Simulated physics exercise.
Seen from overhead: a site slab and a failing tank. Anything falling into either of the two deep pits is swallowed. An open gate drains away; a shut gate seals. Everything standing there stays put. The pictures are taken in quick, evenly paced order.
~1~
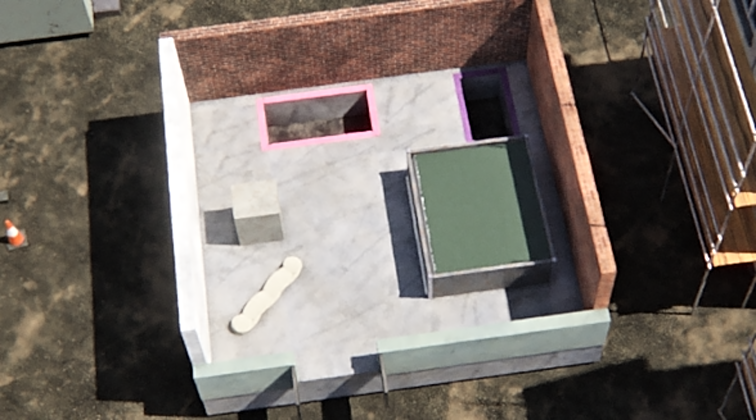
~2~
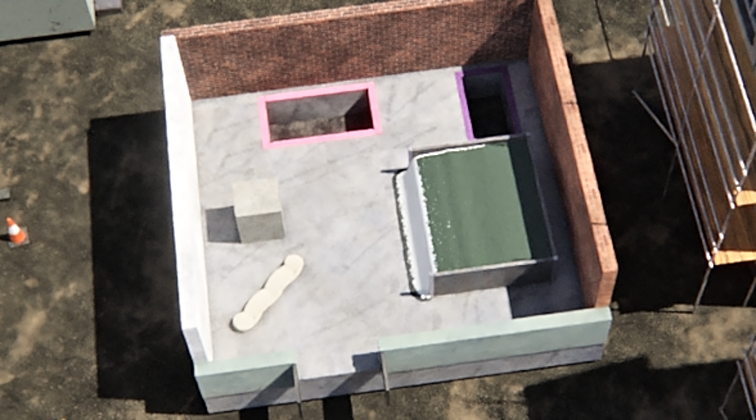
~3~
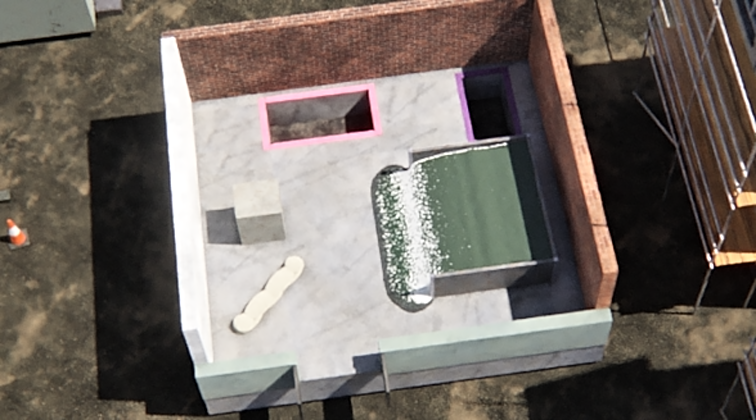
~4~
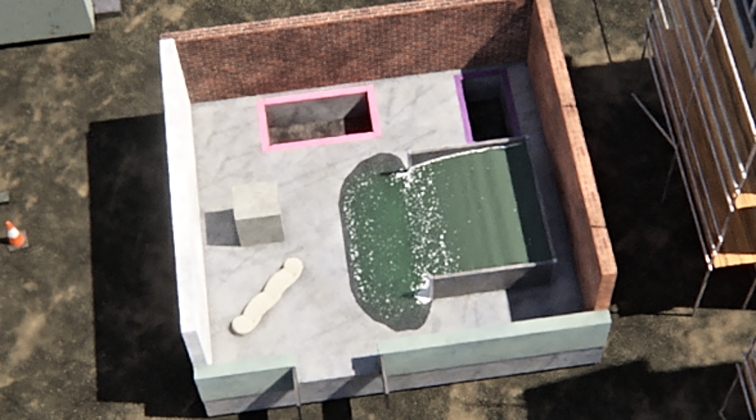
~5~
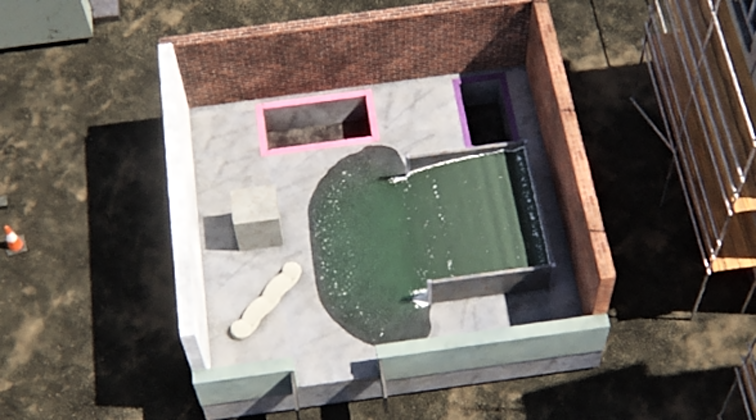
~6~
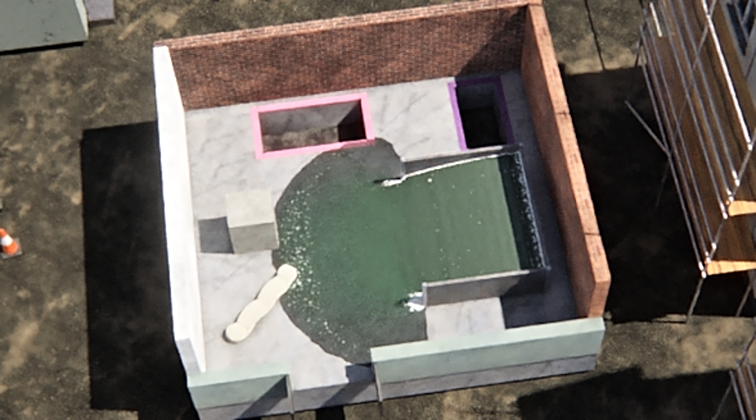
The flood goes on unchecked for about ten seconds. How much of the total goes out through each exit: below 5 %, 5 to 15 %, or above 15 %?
The gate is going to swallow a share past fifteen per cent; the purple pit is going to swallow a share short of five per cent; the pink pit is going to swallow a share past fifteen per cent.
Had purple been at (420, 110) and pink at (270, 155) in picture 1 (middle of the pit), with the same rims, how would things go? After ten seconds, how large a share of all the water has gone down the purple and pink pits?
Looks like purple collects 4 percent and pink collects 45 percent.
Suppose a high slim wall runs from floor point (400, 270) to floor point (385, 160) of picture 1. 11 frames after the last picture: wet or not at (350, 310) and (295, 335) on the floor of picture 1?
In the listed order, the first spot is swamped and the second is swamped.
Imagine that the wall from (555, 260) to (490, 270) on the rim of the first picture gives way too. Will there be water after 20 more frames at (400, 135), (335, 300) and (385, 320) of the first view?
Well, the first is missed by the spill, the next hit by the spill, the last hit by the spill.
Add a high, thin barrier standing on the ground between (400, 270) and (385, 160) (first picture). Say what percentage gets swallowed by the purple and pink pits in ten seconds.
I'd give purple roughly 8 % and pink roughly 14 %.
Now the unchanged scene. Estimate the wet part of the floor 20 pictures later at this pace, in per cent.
I reckon around 65 %.
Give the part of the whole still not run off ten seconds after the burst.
Estimate: Near 40 %.
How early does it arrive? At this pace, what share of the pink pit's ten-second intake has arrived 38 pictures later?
Share at that point: Close to 65 in a hundred.
A moment on, water covers 55 % of the floor; the gate 0 %, the purple pit 0 %, the pink pit 1 %.
Next, water covers 60 % of the floor; the gate 2 %, the purple pit 0 %, the pink pit 2 %.
Then, water covers 65 % of the floor; the gate 5 %, the purple pit 0 %, the pink pit 7 %.
Later, water covers 75 % of the floor; the gate 14 %, the purple pit 0 %, the pink pit 26 %.
In the end, water covers 90 % of the floor; the gate 19 %, the purple pit 1 %, the pink pit 40 %.
